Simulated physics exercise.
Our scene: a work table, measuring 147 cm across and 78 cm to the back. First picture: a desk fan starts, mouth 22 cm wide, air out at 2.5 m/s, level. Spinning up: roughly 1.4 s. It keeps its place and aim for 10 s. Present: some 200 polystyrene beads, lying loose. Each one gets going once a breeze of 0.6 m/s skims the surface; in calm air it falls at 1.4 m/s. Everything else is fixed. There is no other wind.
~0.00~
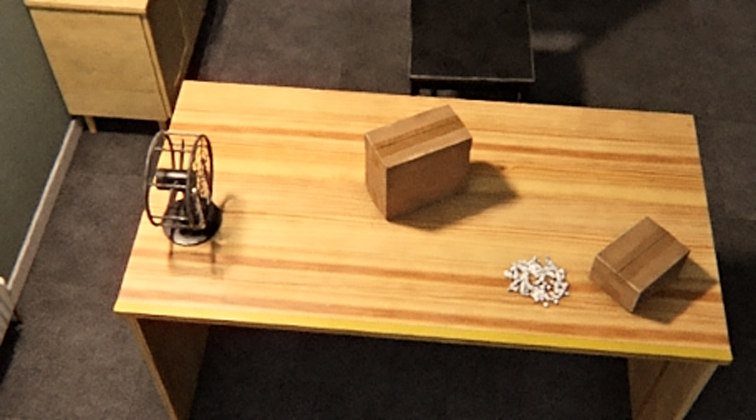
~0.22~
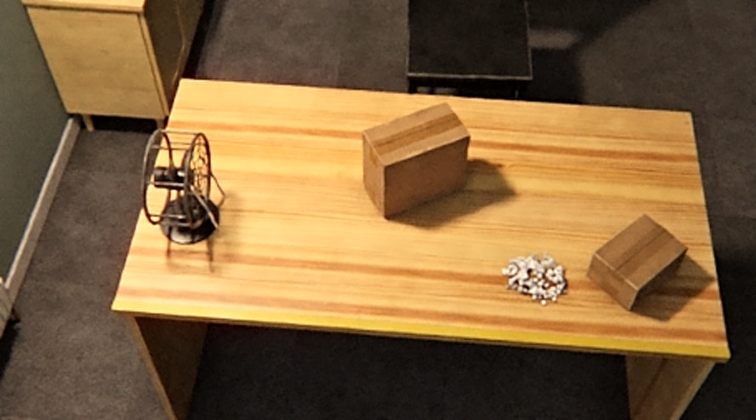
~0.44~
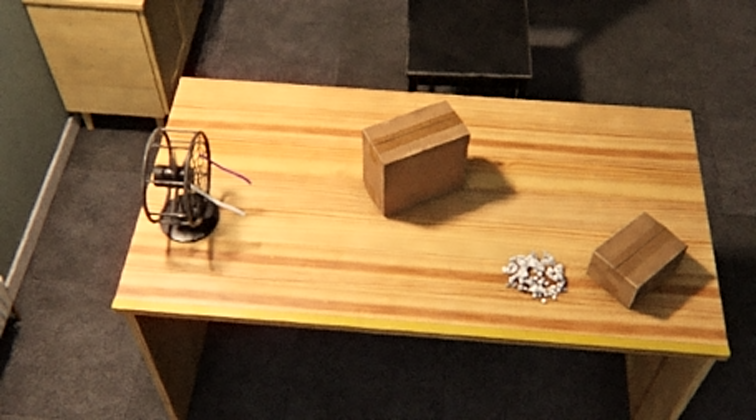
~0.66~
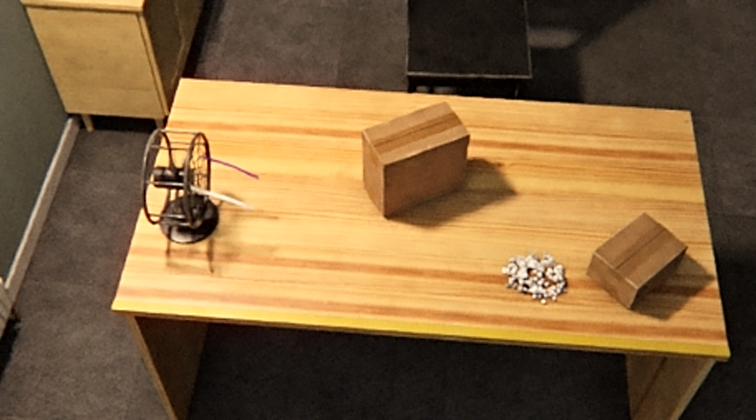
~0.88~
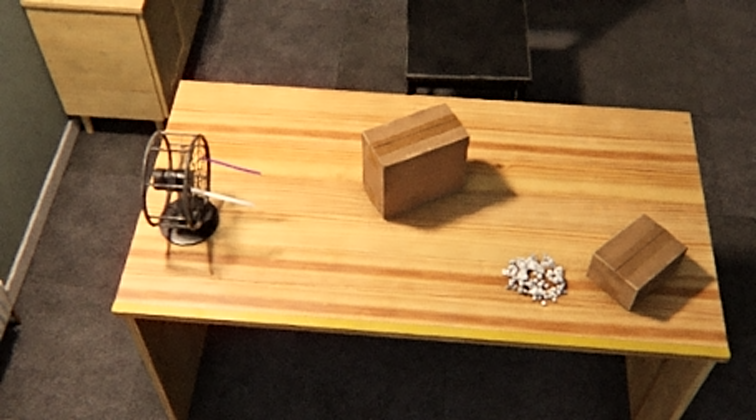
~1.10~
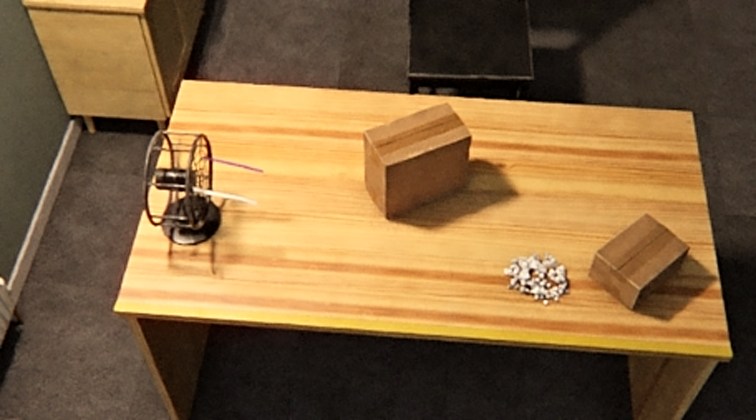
On a wooden work table, a desk fan starts up and its ribbons stream right, while white beads and two boxes stay still.
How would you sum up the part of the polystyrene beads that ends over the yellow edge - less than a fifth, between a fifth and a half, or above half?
The share exceeds one half.
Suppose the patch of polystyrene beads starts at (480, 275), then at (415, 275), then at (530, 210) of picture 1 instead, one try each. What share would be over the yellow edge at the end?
In turn: 80 per cent, 100 per cent, 0 per cent.
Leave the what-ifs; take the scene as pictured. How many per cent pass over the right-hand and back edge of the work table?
About 15 % right-hand, 0 % back.
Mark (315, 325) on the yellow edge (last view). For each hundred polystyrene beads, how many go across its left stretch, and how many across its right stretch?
My take is close to 0 percent on the left side and near 80 percent on the right.
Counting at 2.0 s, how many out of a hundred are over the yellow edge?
I'd put it at some 40 %.
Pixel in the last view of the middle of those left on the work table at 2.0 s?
Their middle sits roughly at (612, 309) in the last view.
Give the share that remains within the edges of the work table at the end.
Roughly 4 in a hundred.
After 2.0 s the count stands so, 39 % are over the yellow edge; the middle of those still in play is near (626, 331).
After 3.2 s the count stands so, 79 % are over the yellow edge.
After 5.5 s the count stands so, 81 % are over the yellow edge.
After 10.0 s, at the end, 81 % are over the yellow edge.
